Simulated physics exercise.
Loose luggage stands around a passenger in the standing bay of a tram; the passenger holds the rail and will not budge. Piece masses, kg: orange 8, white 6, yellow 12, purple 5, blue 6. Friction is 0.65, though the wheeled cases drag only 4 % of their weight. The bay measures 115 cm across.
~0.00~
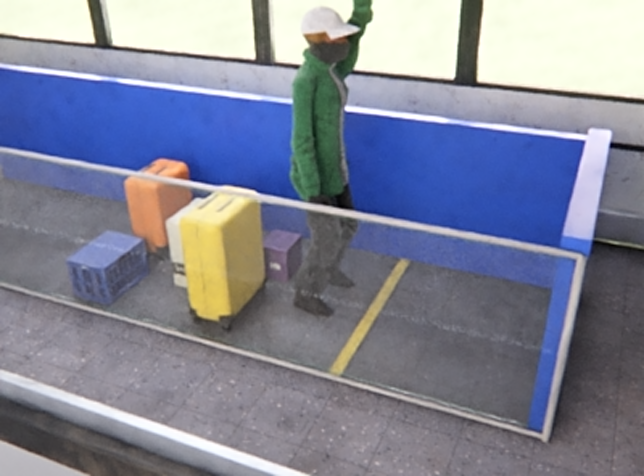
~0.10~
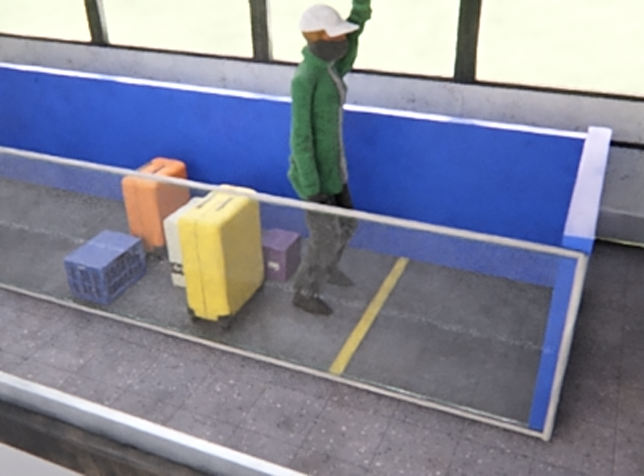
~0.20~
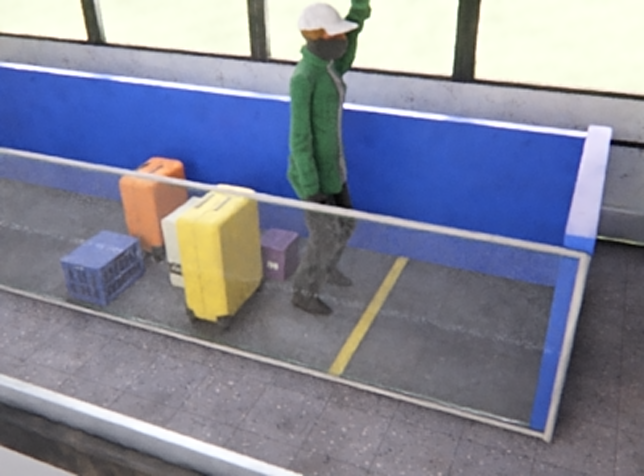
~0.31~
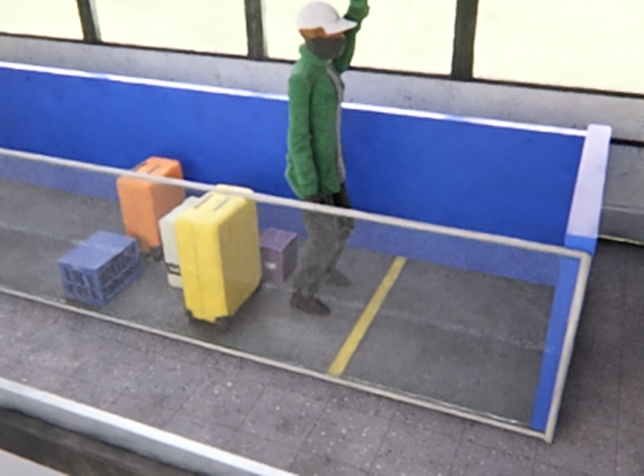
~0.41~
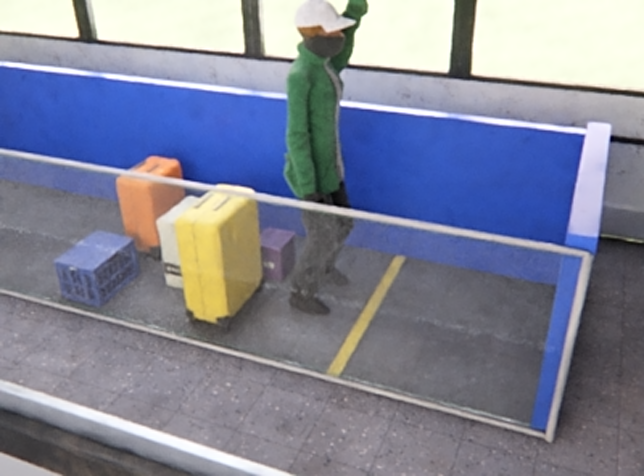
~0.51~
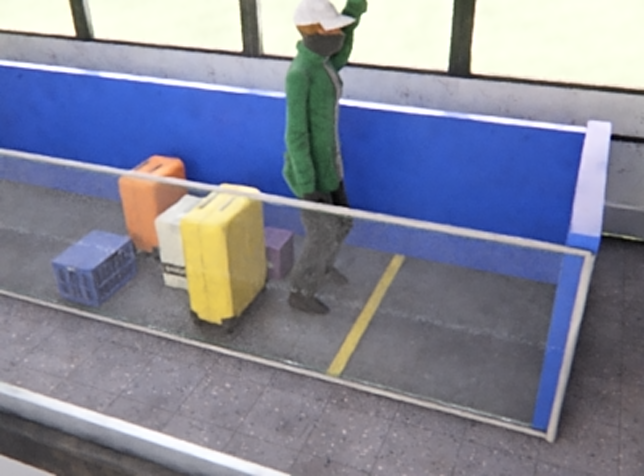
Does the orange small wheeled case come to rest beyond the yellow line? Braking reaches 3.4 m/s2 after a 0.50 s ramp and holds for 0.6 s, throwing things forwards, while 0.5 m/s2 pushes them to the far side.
Yes.
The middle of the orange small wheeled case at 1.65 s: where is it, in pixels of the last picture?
(366, 228).
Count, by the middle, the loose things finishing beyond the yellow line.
2.
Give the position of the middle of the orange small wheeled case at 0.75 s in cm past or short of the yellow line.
Around 125 cm shy of it.
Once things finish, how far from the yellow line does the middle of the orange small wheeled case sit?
It ends up around 60 centimetres past it.
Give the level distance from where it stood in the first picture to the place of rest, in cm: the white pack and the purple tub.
Lab note: White pack close to 15, purple tub close to 0.
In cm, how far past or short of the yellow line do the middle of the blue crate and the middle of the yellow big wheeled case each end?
Blue crate short by 150 cm, yellow big wheeled case past by 60 cm.
After 0.75 s the orange small wheeled case is 124 cm short of the yellow line, tilted 0°, near (184, 210) in the last picture's view.
After 1.15 s the orange small wheeled case is 81 cm short of the yellow line, tilted 0°, near (262, 209) in the last picture's view; the blue crate 150 cm short of the yellow line, tilted 0°.
After 1.65 s the orange small wheeled case is 16 cm short of the yellow line, tilted 0°, near (366, 228) in the last picture's view.
Final state at 3.3 s, orange small wheeled case crosses the yellow line; white pack stops short of the yellow line; yellow big wheeled case crosses the yellow line; purple tub stops short of the yellow line; blue crate stops short of the yellow line.
